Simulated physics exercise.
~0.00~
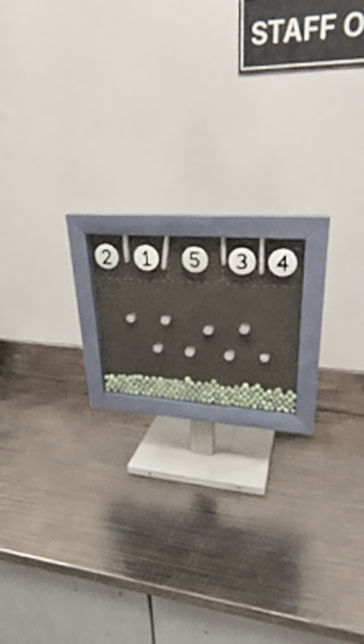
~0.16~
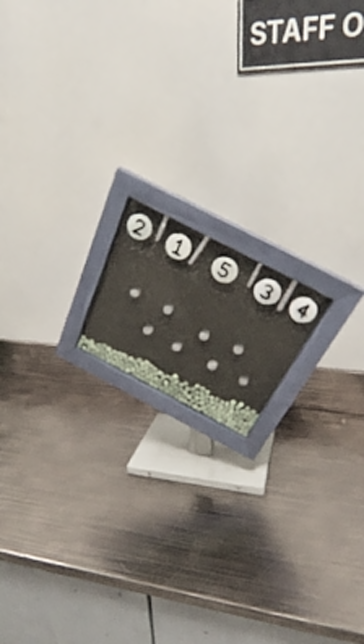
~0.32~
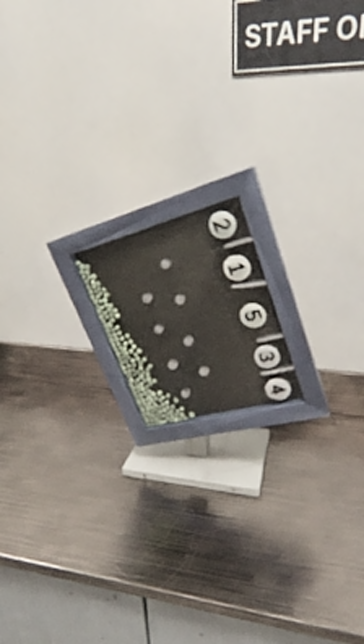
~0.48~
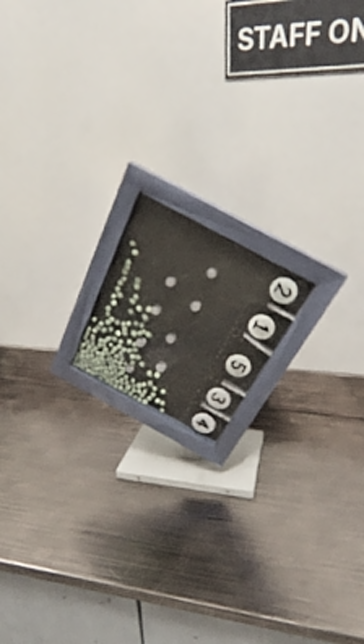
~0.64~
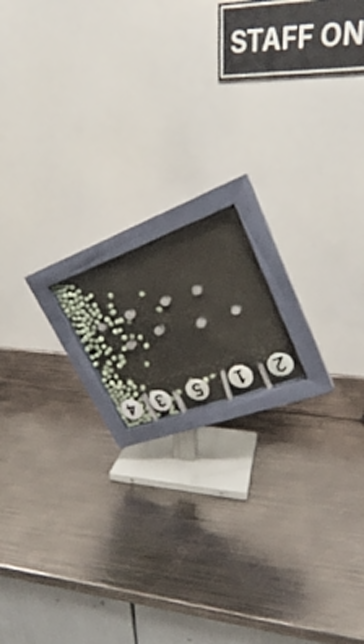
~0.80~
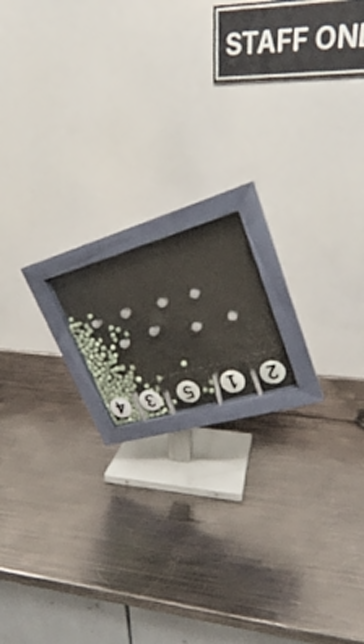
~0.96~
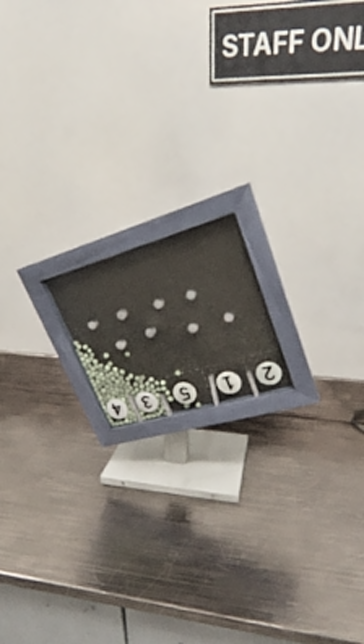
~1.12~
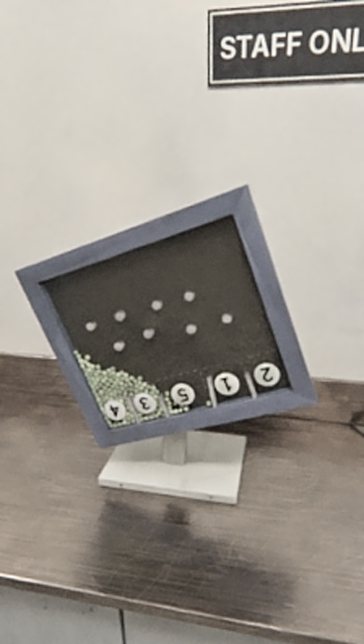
In this clip, a blue-framed case of small pale balls turns clockwise on its white stand until it is tilted and nearly upside down. The balls slide to the left, then spill down into the lower left corner, piling around the pockets marked four and three and reaching five.
